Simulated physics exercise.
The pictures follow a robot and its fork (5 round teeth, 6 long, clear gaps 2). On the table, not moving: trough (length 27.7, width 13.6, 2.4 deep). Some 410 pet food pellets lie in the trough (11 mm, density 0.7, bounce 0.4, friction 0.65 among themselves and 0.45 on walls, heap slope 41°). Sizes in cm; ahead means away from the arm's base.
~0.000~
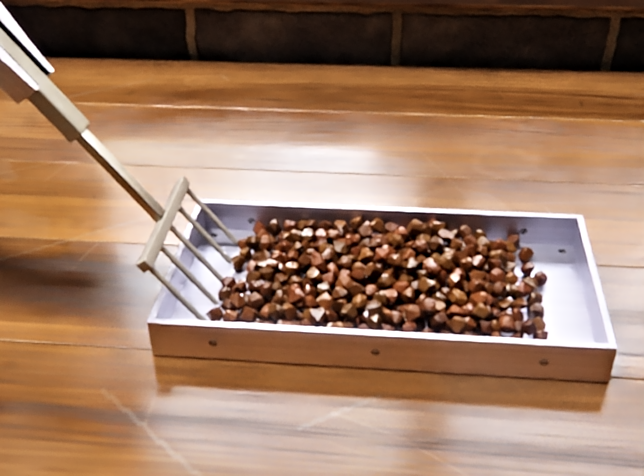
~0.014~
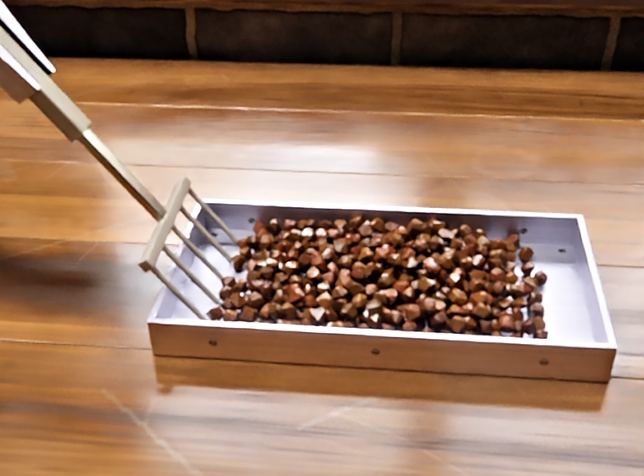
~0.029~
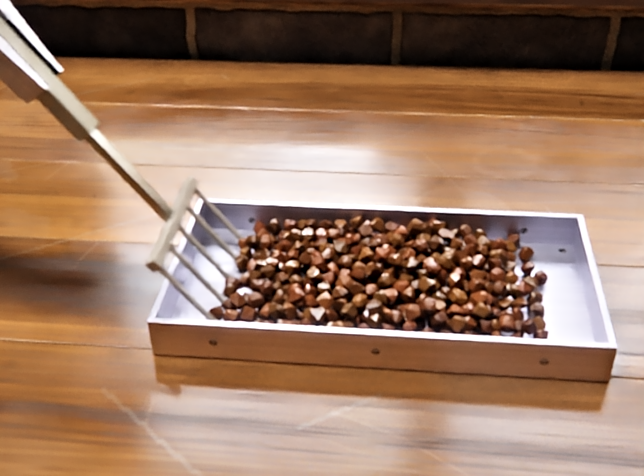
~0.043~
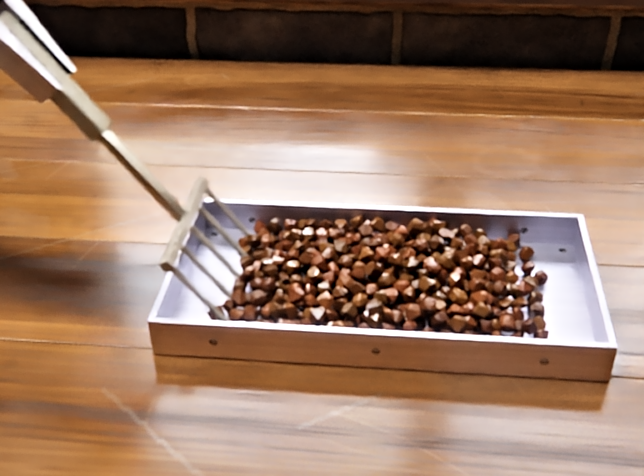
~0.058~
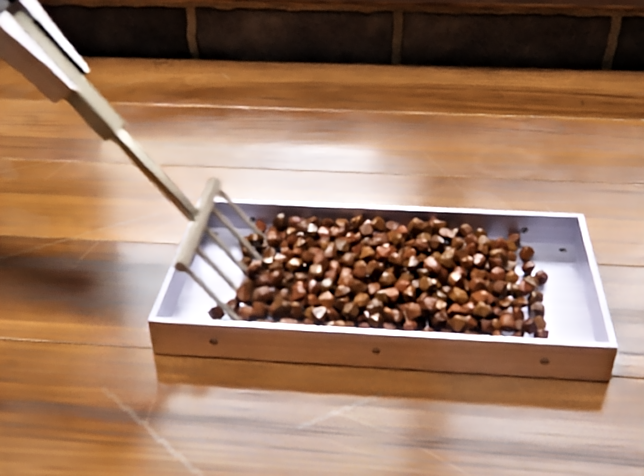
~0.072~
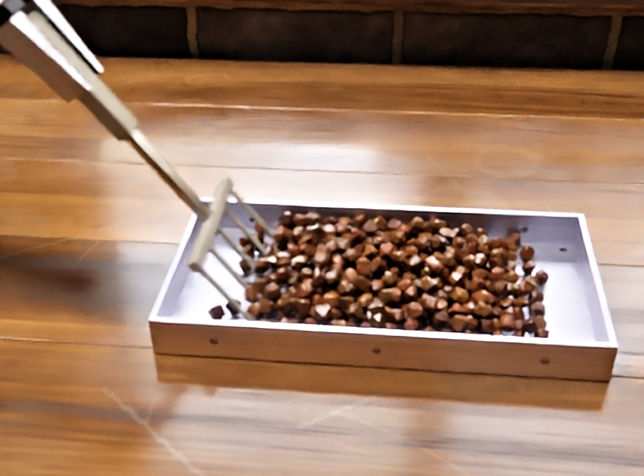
The clip opens on a shallow, pale tray of small brown pellets on a wooden surface, with a robot arm's fork angled in at the left end. The fork stays nearly still, then slides a short way right into the pile, nudging the nearest pellets while the rest barely move.
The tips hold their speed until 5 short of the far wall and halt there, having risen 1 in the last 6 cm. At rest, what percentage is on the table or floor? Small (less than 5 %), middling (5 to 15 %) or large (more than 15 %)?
On the table or floor the share is middling, 5 to 15 %.
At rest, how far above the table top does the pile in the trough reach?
About 4.5 cm.
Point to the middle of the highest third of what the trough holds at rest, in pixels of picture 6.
Around (545, 278).
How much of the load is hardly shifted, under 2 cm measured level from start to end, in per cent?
About 5 per cent.
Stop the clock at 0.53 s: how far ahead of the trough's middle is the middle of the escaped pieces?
Some 16 cm.
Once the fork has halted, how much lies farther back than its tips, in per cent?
About 50 per cent.
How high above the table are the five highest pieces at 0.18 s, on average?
Roughly 4 cm.
By 0.18 s, sloping 54°, highest piece 5 above the table; 407 in the trough.
By 0.28 s, sloping 54°, highest piece 5 above the table; 406 in the trough, 1 on the table or floor.
By 0.53 s, sloping 54°, highest piece 5 above the table; 373 in the trough, 32 on the table or floor, 2 in flight or on the tool.
By 1.23 s, sloping 54°, highest piece 4 above the table; 372 in the trough, 35 on the table or floor.
Final count, 372 in the trough, 35 on the table or floor. That is 9 % on the table or floor.
